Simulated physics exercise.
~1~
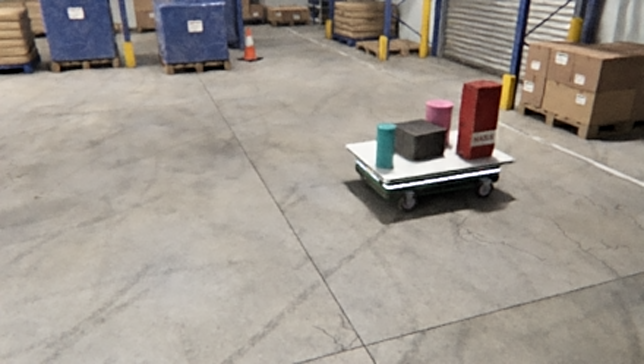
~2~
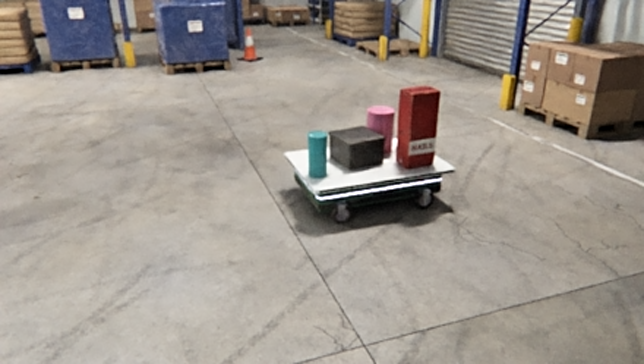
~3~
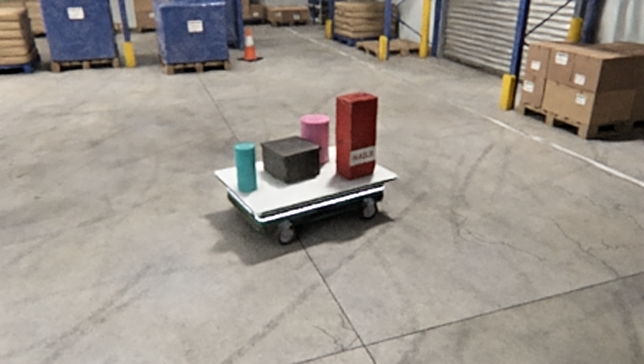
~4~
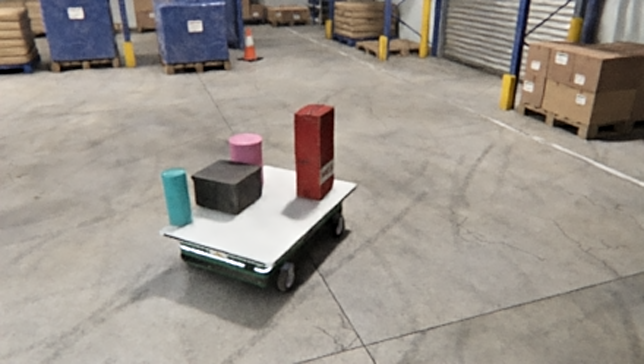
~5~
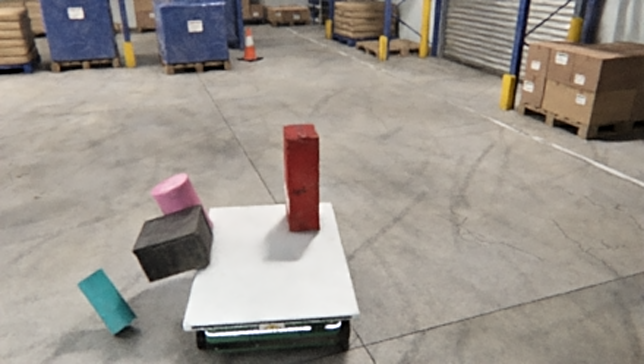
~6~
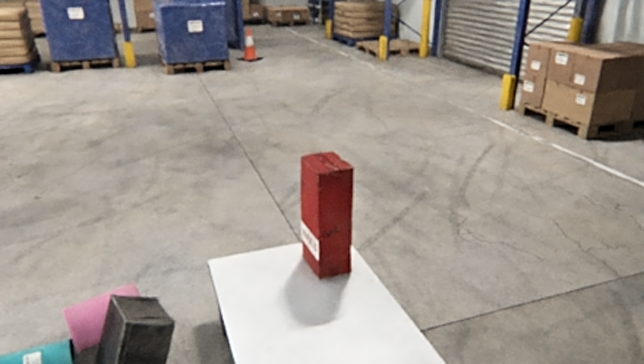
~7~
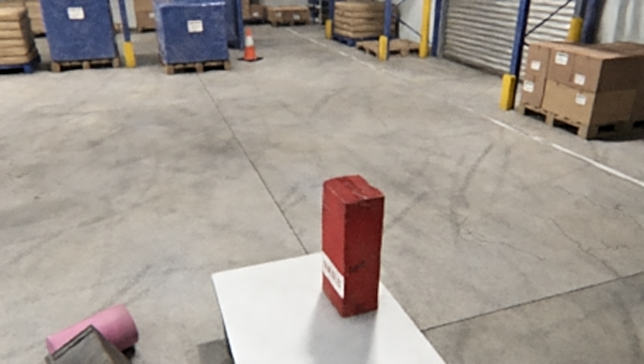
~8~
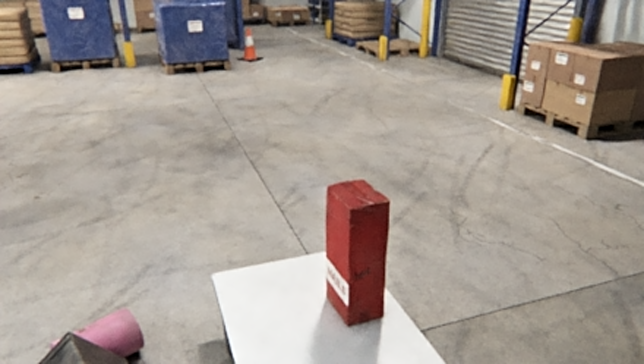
In a warehouse, a low cart carrying four items rolled left and swung around toward the viewer, and the turquoise canister, pink pail and black tote slid off its left side onto the floor, while the red box stayed standing on deck.
